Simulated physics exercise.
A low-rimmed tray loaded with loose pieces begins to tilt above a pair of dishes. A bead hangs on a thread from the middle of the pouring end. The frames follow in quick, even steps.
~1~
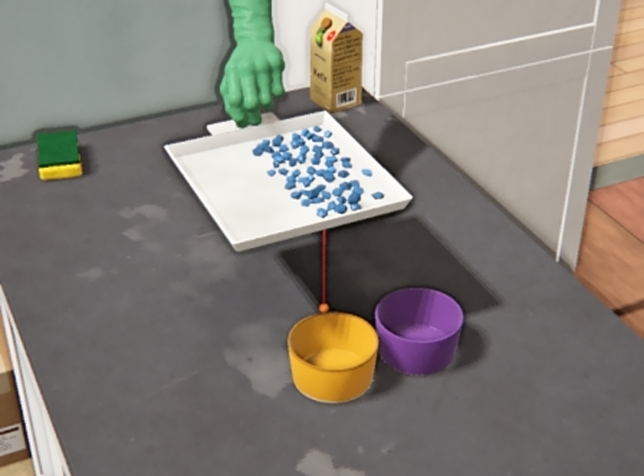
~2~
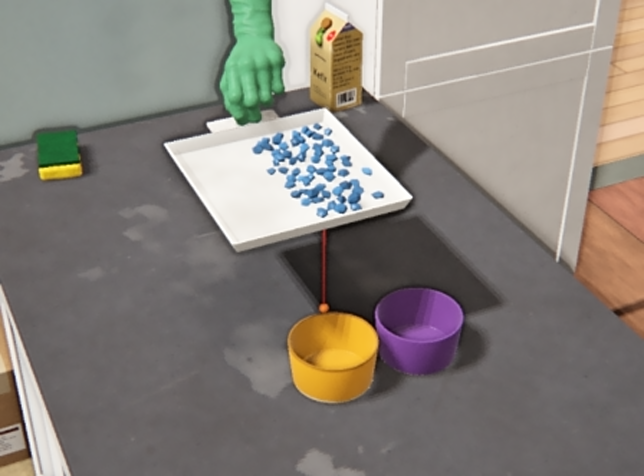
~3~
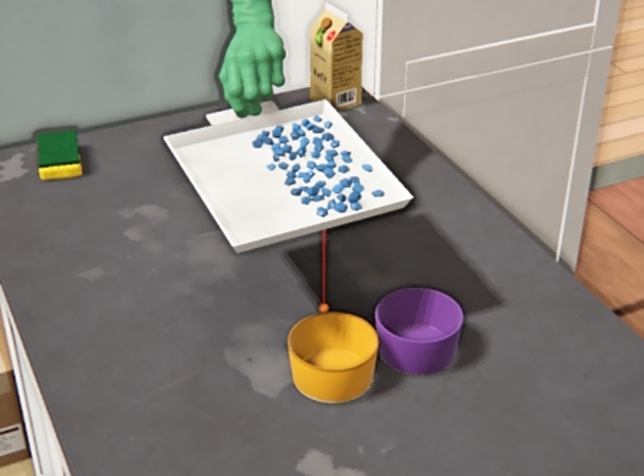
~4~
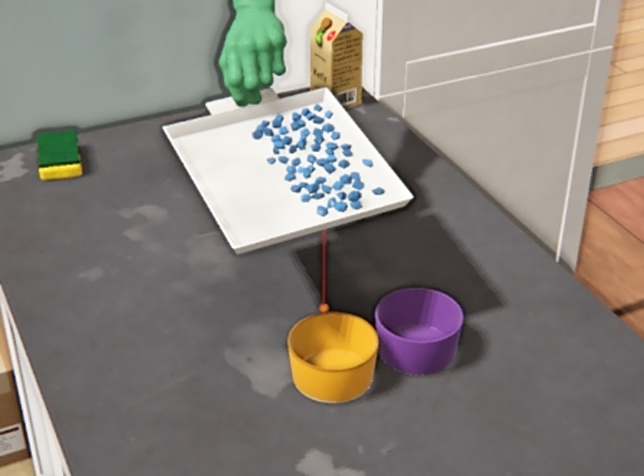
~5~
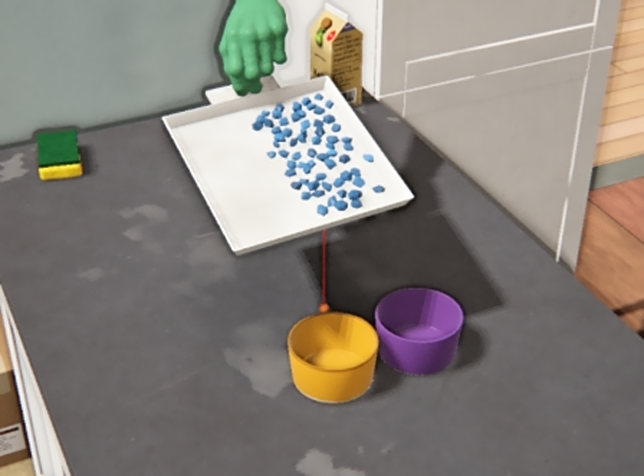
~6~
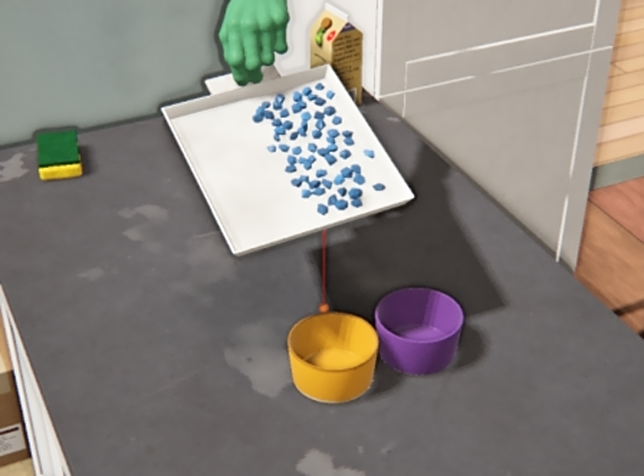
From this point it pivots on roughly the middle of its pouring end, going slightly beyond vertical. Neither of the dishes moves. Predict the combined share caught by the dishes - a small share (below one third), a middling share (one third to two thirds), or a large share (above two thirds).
A middling share, one third to two thirds.
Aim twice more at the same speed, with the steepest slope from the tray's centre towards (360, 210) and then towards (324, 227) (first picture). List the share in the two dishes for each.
I'd expect around 60 in a hundred first and around 80 in a hundred second.
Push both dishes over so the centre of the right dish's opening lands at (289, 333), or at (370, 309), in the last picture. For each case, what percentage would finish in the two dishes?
Trial 1 around 40 percent, trial 2 around 40 percent.
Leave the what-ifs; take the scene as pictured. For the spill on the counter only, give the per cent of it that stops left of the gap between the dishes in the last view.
Some 80 %.
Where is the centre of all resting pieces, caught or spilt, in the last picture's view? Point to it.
Roughly at (323, 378).
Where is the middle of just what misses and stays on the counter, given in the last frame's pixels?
Estimated middle: Around (261, 403).
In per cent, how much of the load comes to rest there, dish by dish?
Per hundred pieces, the left dish ends with about 40 and the right dish with about 10.
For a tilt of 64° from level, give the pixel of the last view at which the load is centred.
Its middle sits at about pixel (320, 225).
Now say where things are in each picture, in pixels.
In the first frame, corners of the pouring end at (237, 239) and (404, 196), level; middle of the load at (311, 171), aquarium stones; left dish at (353, 382); right dish at (440, 354); bead on its thread at (324, 308).
In the second frame, corners of the pouring end at (237, 239) and (404, 196), level; middle of the load at (311, 169).
In the third frame, corners of the pouring end at (237, 241) and (405, 195), tipped barely, lowest at the left corner; middle of the load at (311, 165).
In the fourth frame, corners of the pouring end at (237, 243) and (405, 195), tipped a little, lowest at the left corner; middle of the load at (311, 159).
In the fifth frame, corners of the pouring end at (237, 245) and (405, 194), tipped a little, lowest at the left corner; middle of the load at (312, 153).
In the sixth frame, corners of the pouring end at (238, 247) and (406, 194), tipped clearly, lowest at the left corner; middle of the load at (312, 148); left dish at (353, 382); right dish at (440, 354).
Soon after the last picture, tray tipped steeply; most on the tray; about a quarter in the air.
A little later, tray tipped past a quarter turn; about a quarter in the left dish; a small part in the right dish; about a third outside both; about a third in the air.
Later still, tray tipped past a quarter turn; about half in the left dish; a small part in the right dish; about half outside both.
At rest, tray tipped past a quarter turn; about half in the left dish; a small part in the right dish; about half outside both.
